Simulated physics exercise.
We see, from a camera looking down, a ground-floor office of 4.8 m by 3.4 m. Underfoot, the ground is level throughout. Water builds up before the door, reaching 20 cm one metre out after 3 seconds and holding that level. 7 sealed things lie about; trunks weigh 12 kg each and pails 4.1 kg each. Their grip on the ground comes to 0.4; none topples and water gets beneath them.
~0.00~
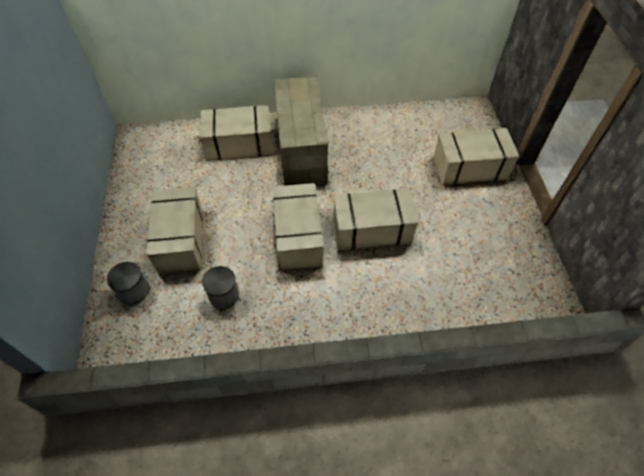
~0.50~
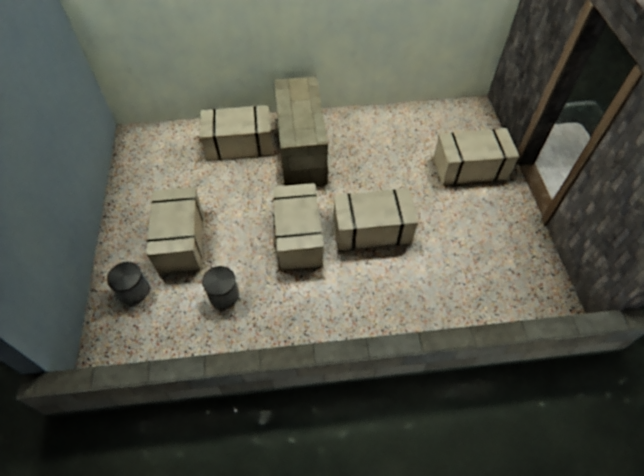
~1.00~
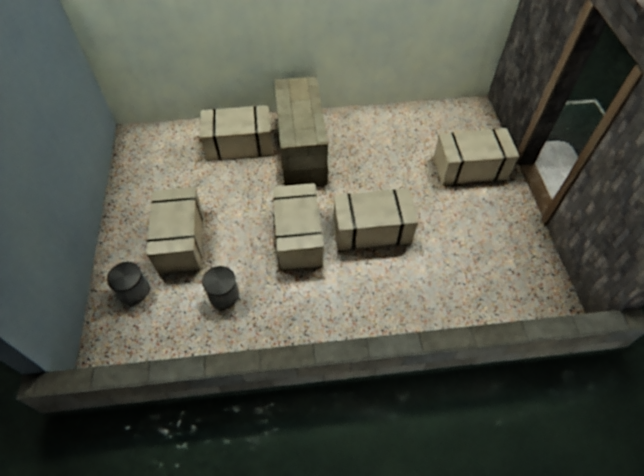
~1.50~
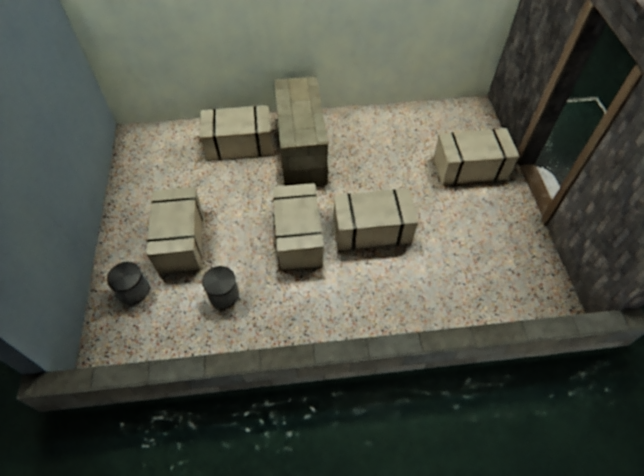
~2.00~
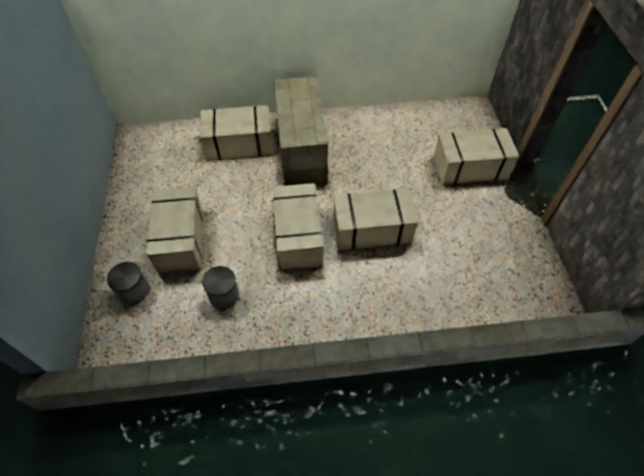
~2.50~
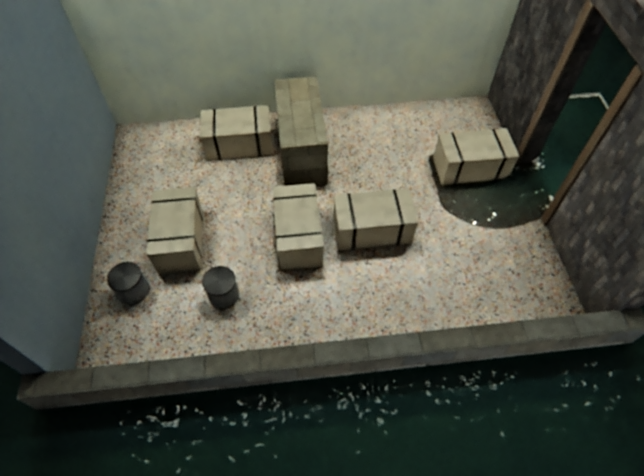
Dark green water spread across the ground outside a room of pale crates and two dark barrels, then crept in through the doorway on the right around the nearest crate, while nothing inside shifted.
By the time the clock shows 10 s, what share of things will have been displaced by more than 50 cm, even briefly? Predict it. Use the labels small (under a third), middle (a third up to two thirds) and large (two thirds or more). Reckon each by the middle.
Large.
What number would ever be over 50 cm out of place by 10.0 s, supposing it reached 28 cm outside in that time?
Then 6 of them.
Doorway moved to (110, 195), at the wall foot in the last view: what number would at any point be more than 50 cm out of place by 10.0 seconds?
Result: 3.
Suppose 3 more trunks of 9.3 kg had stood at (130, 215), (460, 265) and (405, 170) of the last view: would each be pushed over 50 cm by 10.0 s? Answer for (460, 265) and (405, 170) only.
Taking them in order, the first is above the threshold and the second is above the threshold.
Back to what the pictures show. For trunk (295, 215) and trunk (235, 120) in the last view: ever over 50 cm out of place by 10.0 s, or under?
In turn: Above the mark, below the mark.
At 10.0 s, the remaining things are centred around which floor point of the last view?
Around (211, 238).
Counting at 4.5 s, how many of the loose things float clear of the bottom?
It comes to 0.
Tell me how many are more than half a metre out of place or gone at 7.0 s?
At that time I count 3.
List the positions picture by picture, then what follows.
The first picture shows a trunk at (478, 145) rests on the ground; a trunk at (297, 216), on the bottom; water covers 0.0 m2; 0 of 7 have shifted.
The second picture shows a trunk at (478, 145), on the bottom; a trunk at (297, 216) rests on the ground; 0.0 m2 under water; 0 of 7 have shifted.
The third picture shows a trunk at (478, 145), on the bottom; a trunk at (297, 216), on the bottom; 0.0 m2 under water; 0 of 7 have shifted.
The fourth picture shows a trunk at (478, 145), on the bottom; a trunk at (297, 216) rests on the ground; 0.0 m2 under water; 0 of 7 have shifted.
The fifth picture shows a trunk at (478, 145) rests on the ground; a trunk at (297, 216), on the bottom; 0.1 m2 under water; 0 of 7 have shifted.
The sixth picture shows a trunk at (478, 145), on the bottom; a trunk at (297, 216) rests on the ground; 0.6 m2 under water; 0 of 7 have shifted.
After 3.5 s 0 of 7 are over 50 cm from their spots; 0 afloat.
After 4.5 s 1 of 7 are over 50 cm from their spots; 0 afloat.
After 7.0 s 3 of 7 are over 50 cm from their spots; 3 afloat.
After 10.0 s 6 of 7 are over 50 cm from their spots, and 6 have been at some point; 6 afloat.
